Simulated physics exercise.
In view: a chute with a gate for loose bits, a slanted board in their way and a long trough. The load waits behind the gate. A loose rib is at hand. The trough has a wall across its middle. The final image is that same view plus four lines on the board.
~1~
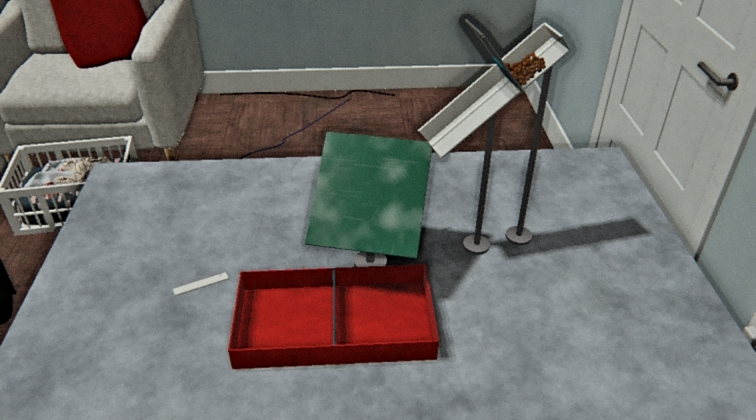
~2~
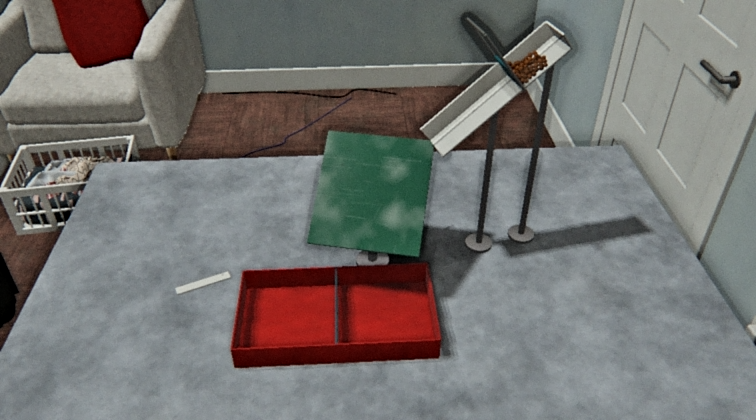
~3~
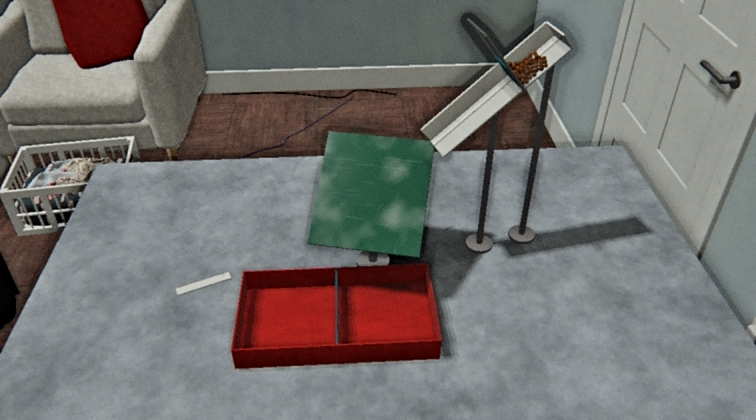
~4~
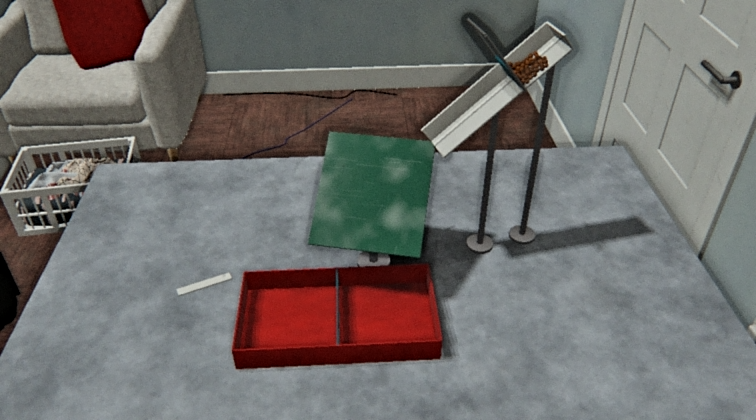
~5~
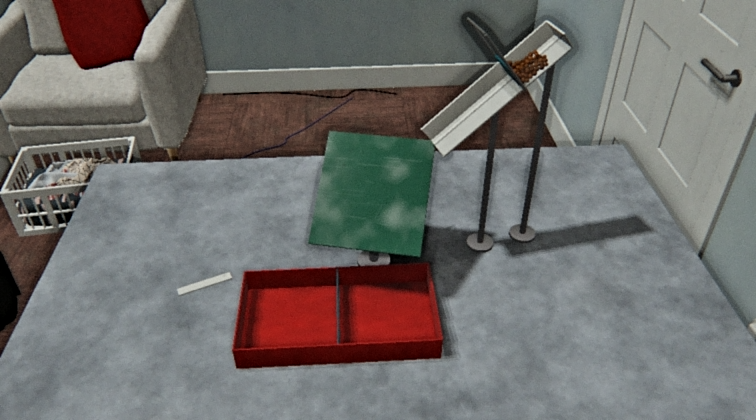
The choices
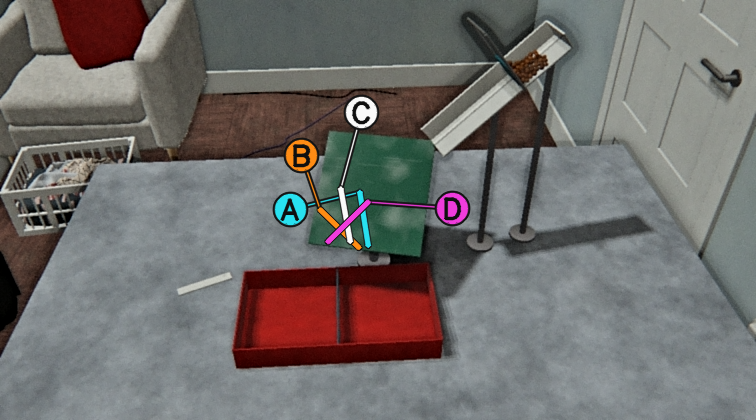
A grey table held a divided red trough, a slanted green board and a raised white chute with brown bits behind its gate, while a loose white strip lay nearby; practically nothing moved.
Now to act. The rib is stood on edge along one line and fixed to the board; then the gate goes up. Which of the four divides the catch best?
Go for D.
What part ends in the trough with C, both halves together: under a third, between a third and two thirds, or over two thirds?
It is over two thirds.
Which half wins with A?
Right.
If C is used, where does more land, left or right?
Right.
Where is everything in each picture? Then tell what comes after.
The first frame shows load behind the gate at (521, 73), cereal balls; lip of the chute at (435, 150), sloping fairly steeply.
The second frame shows middle of the board at (372, 191), tilted fairly steeply; middle of its low edge at (362, 250); of its high edge at (381, 136).
The third frame shows front corners of the trough at (232, 350) and (441, 340); front end of its middle wall at (337, 345); gate still shut at (504, 65).
The fourth frame shows middle of the load at (524, 72); lip at (438, 149).
The fifth frame shows middle of the load at (524, 71); lip at (438, 149).
On the marked copy, line A from (359, 192) to (368, 245); line B from (320, 209) to (358, 247); line C from (340, 188) to (350, 241); line D from (368, 202) to (328, 241).
With A, of what is caught, a stray few in the left half, nearly all in the right.
With B, of what is caught, a small part in the left half, nearly all in the right.
With C, of what is caught, a small part in the left half, most in the right.
With D, of what is caught, about half in the left half, about half in the right.
